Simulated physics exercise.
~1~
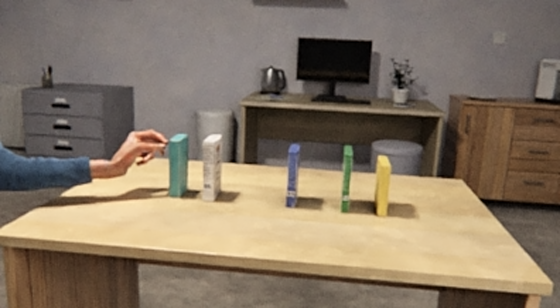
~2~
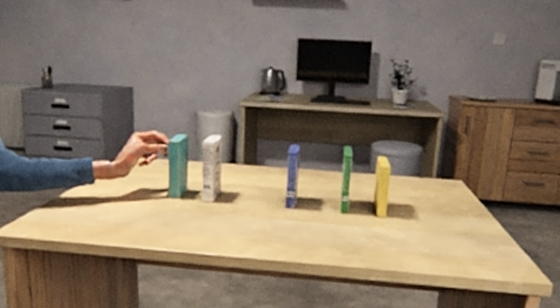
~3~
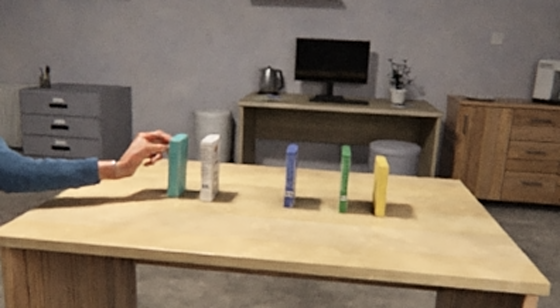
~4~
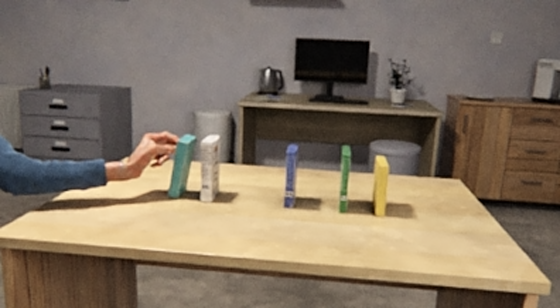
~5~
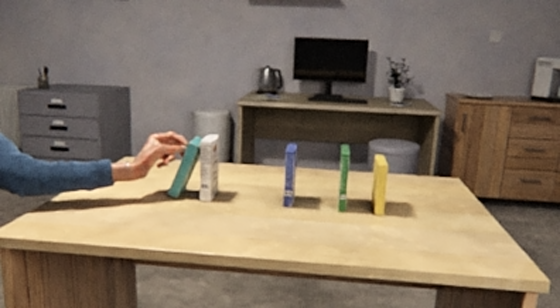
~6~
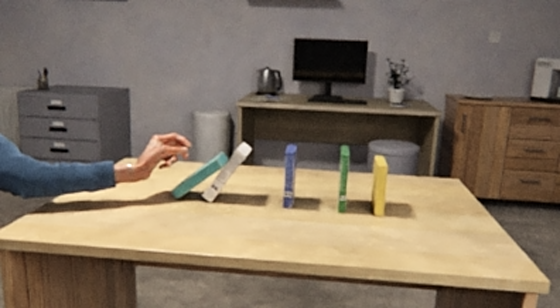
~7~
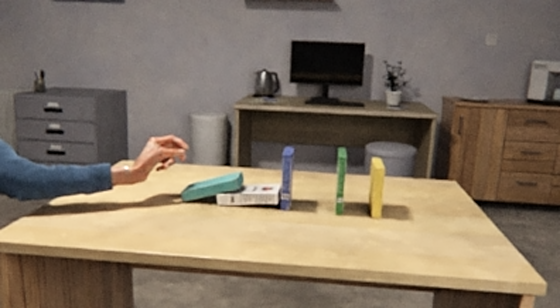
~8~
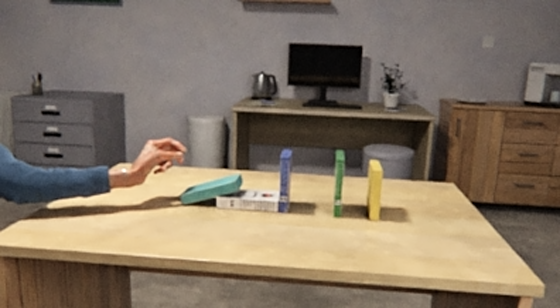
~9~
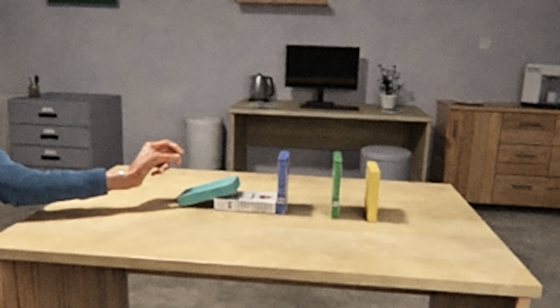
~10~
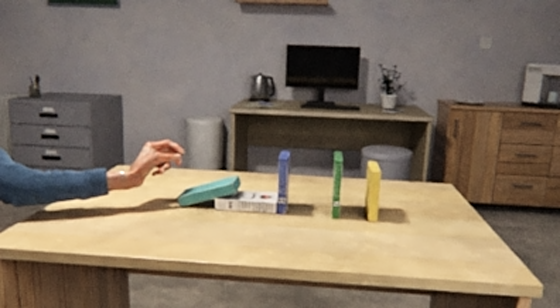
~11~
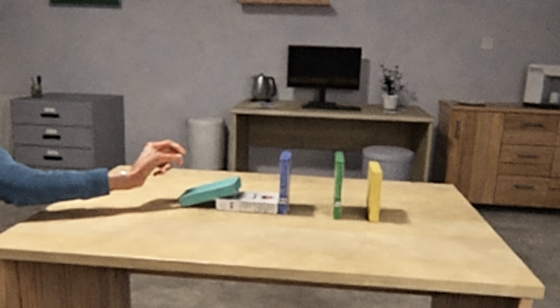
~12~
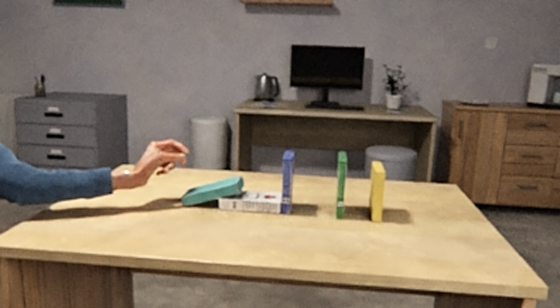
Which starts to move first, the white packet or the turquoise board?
The turquoise board starts to move first, tipping to the right under the hand, and the white packet begins to lean only after that.
